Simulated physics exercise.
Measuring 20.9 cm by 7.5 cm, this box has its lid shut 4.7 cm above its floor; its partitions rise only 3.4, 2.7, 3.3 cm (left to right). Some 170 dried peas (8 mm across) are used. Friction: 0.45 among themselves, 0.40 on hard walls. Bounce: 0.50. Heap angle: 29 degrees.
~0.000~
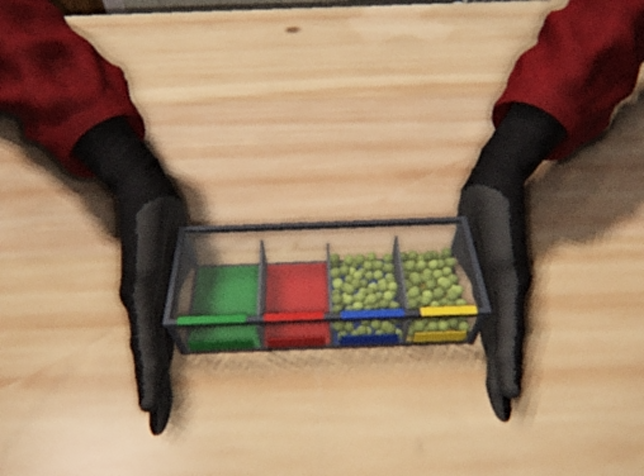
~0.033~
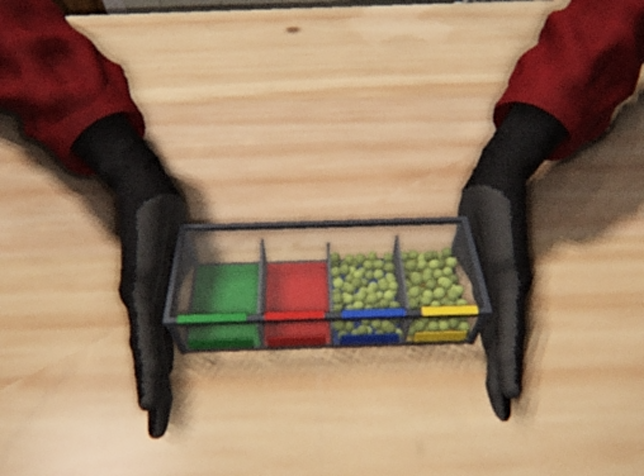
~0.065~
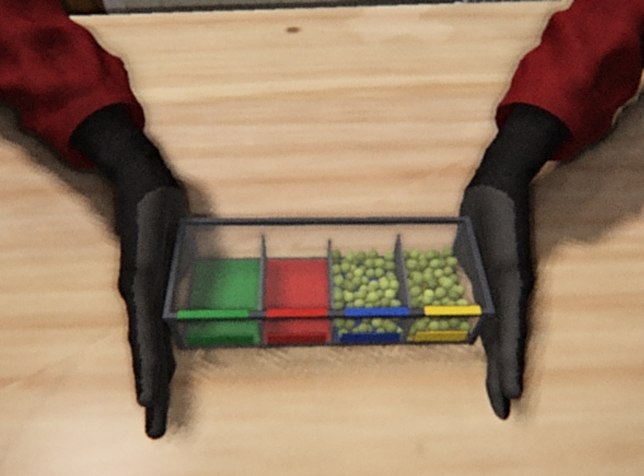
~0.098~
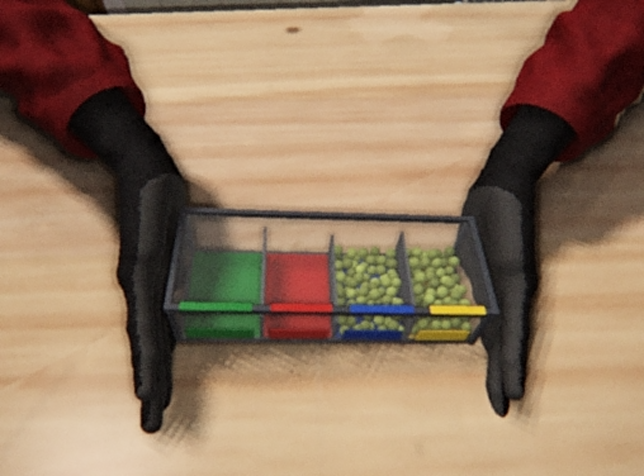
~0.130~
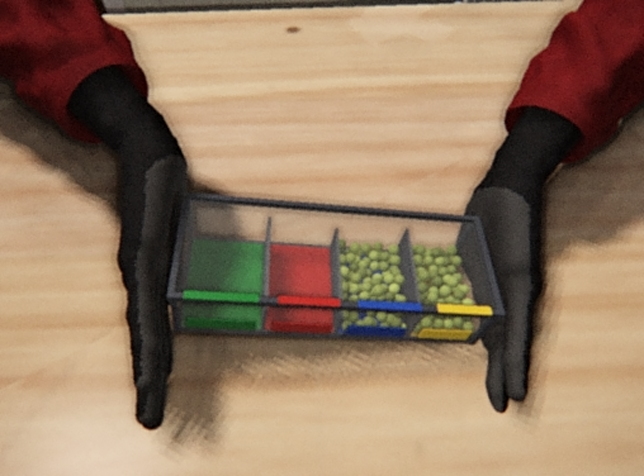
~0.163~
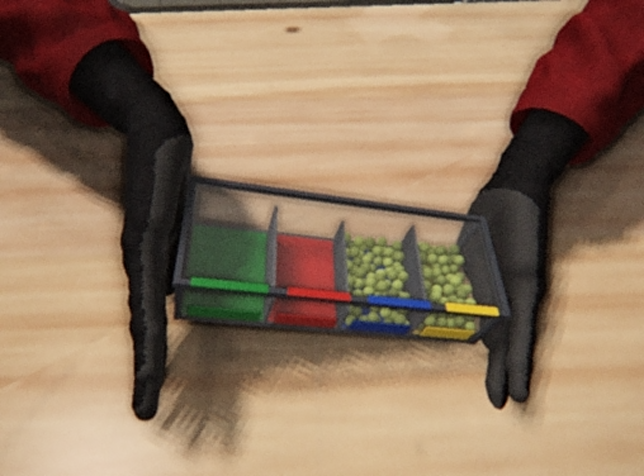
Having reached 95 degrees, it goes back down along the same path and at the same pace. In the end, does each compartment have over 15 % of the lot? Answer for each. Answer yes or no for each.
Red: No, blue: Yes, green: No, yellow: Yes.
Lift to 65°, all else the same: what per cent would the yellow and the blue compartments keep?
The yellow compartment would get 55 per cent and the blue one 45 per cent.
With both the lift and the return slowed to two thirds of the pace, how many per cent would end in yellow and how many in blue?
Yellow 70 %; blue 30 %.
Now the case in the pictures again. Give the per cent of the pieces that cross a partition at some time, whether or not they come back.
Around 20 in a hundred.
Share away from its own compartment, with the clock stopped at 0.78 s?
About 5 %.
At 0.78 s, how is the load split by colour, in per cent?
Red = 0, blue = 40, green = 0, yellow = 60 (per cent).
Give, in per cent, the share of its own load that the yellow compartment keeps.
I'd estimate about 100 %.
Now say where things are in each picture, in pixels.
Box tilt 0 degrees, front corners at (170, 321) and (483, 309); blue 45 %, yellow 55 %, in the first picture.
Box tilt 1 degrees, front corners at (170, 319) and (484, 309), in the second picture.
Box tilt 3 degrees, front corners at (170, 314) and (487, 310), in the third picture.
Box tilt 6 degrees, front corners at (171, 306) and (491, 310), lowest corner right front, in the fourth picture.
Box tilt 10 degrees, front corners at (175, 294) and (497, 311), lowest corner right front, in the fifth picture.
Box tilt 15 degrees, front corners at (181, 280) and (502, 312), lowest corner right front; blue 45 %, yellow 55 %. The box's pace is about 145 degrees a second, in the sixth picture.
Then, at 0.78 s, tilt 95 degrees; blue 40 %, yellow 60 %.
Then, at 1.19 s, tilt 41 degrees; blue 25 %, yellow 75 %.
Then, at 1.68 s, tilt 0 degrees; blue 25 %, yellow 75 %.
In the end, at 2.3 s, red 0 %, blue 25 %, green 0 %, yellow 75 %.
